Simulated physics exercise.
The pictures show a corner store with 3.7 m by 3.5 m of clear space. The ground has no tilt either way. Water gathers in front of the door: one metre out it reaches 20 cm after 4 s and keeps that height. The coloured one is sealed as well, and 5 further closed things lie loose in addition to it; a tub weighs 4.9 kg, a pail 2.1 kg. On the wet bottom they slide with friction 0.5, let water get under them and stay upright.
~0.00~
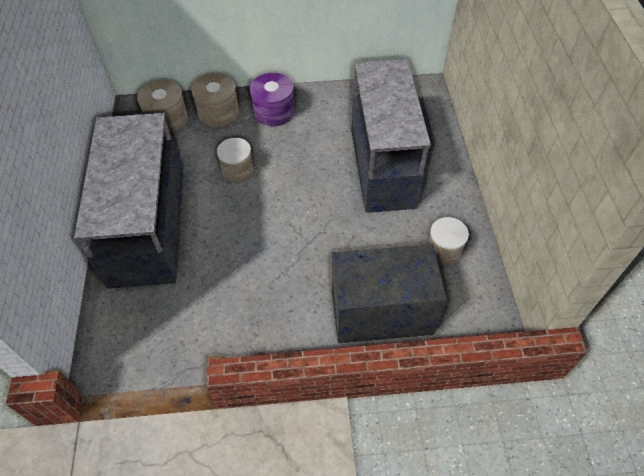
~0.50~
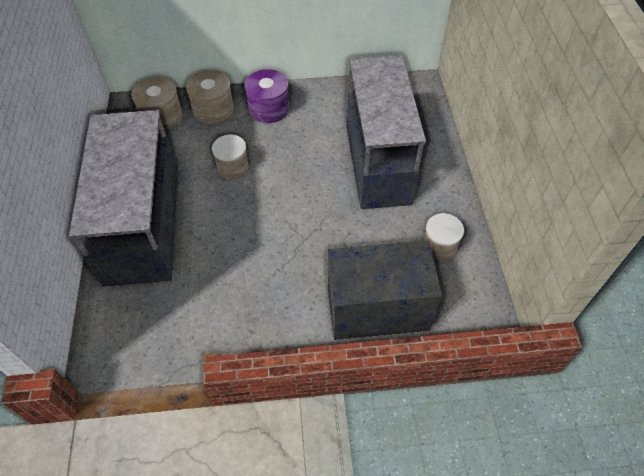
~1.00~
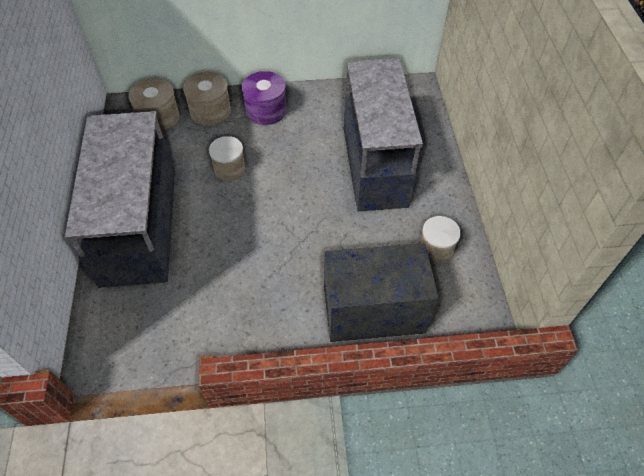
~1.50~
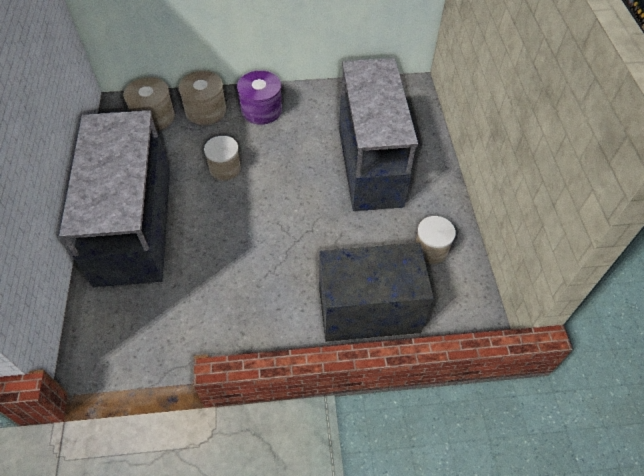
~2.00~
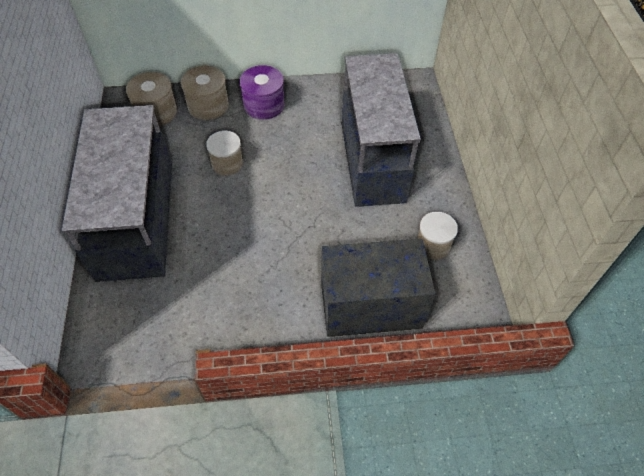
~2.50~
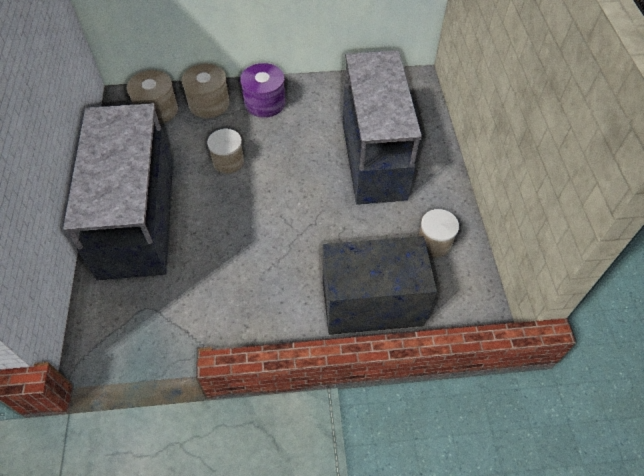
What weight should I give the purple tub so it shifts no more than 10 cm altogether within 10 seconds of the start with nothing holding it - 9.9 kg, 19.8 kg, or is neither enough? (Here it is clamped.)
You need 19.8 kg.
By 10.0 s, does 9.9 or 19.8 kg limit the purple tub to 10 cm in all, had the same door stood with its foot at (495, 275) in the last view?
Then only the bigger mass works.
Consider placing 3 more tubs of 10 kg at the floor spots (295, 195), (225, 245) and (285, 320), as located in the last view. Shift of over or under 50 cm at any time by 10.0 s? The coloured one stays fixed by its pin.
In that order: Over, more, short of it.
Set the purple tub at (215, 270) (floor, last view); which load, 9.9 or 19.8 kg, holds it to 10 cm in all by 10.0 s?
The answer: No weight will do.
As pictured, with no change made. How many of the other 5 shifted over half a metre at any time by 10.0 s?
The total is 4.
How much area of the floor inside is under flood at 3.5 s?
At that time the wet patch spans about 2.0 m2.
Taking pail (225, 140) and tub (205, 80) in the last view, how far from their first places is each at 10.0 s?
Net displacement, in order: 60 cm; 50 cm.
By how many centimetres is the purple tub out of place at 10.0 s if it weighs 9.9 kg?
Around 50 centimetres out of place.
After 3.5 s the purple tub would be 0 cm from its start with 9.9 kg and 0 cm from its start with 19.8 kg; 0 cm of water round it then.
After 4.5 s the purple tub would be 0 cm from its start with 9.9 kg and 0 cm from its start with 19.8 kg; 0 cm of water round it then.
After 7.0 s the purple tub would be 0 cm from its start with 9.9 kg and 0 cm from its start with 19.8 kg; 6 cm of water round it then.
After 10.0 s the purple tub would be 48 cm from its start with 9.9 kg and 0 cm from its start with 19.8 kg; 10 cm of water round it then.
